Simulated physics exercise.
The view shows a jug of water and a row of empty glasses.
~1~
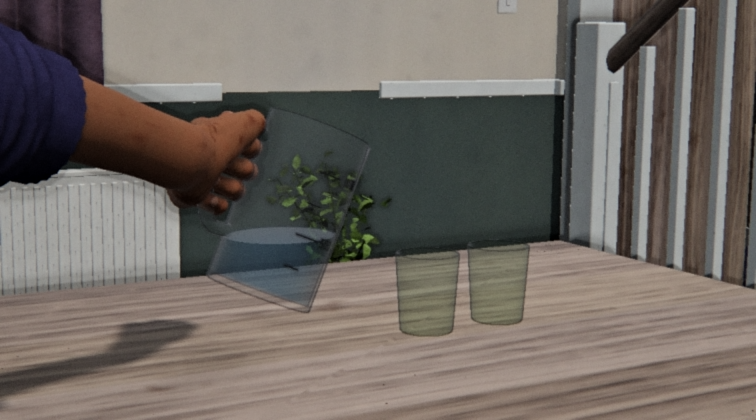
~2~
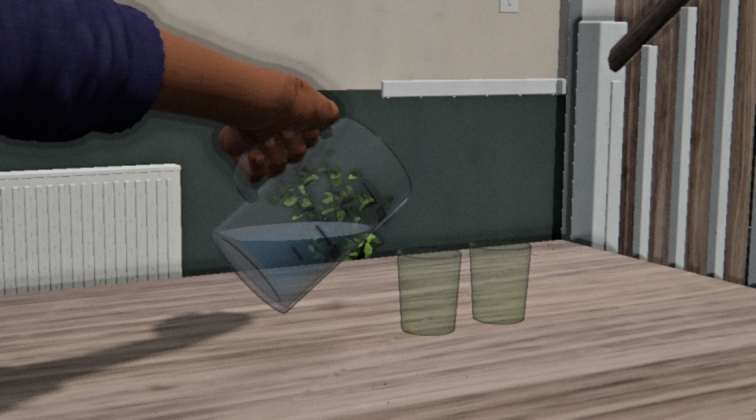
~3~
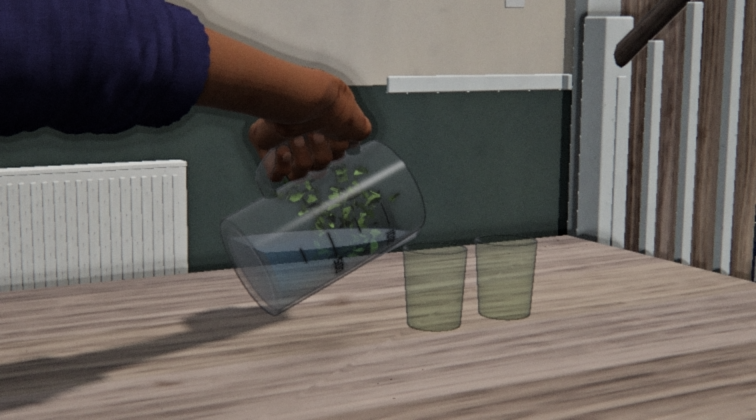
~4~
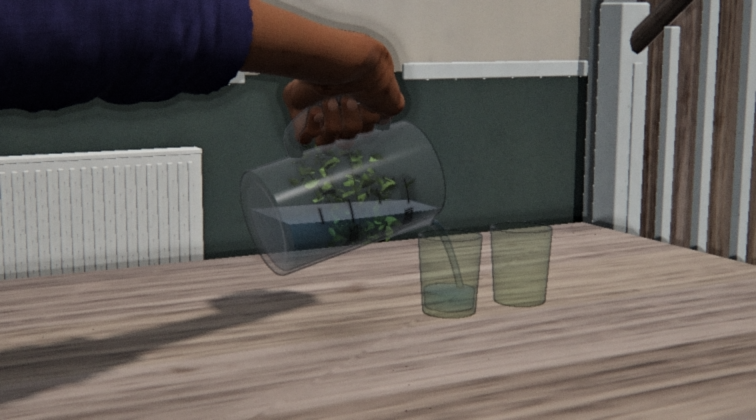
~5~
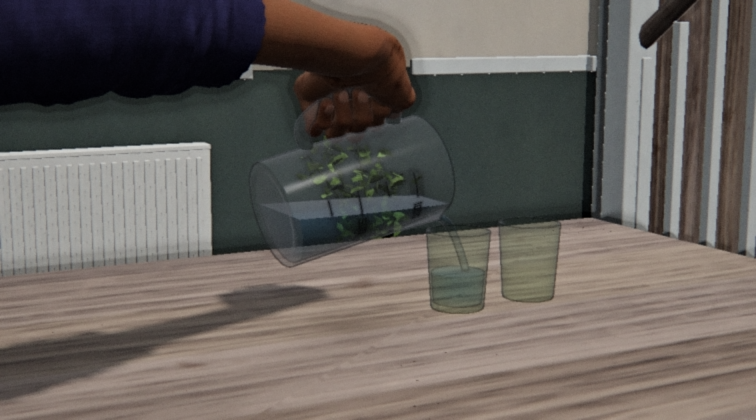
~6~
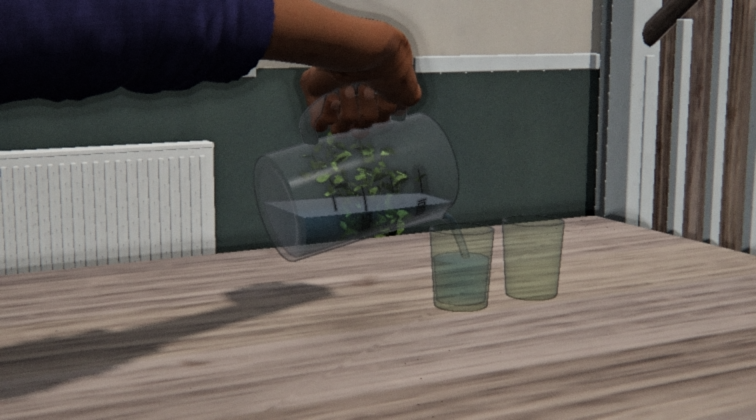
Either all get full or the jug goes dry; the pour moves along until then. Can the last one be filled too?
I think it will cover all of them.
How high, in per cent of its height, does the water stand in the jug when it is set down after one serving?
Level: Near 20 per cent.
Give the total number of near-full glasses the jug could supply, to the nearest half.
That works out at close to 2.5.
Soon after, the first is about three quarters full.
Later, the first is done and the jug has about two thirds of its load.
In the end, both are full and about a quarter of the water is over.
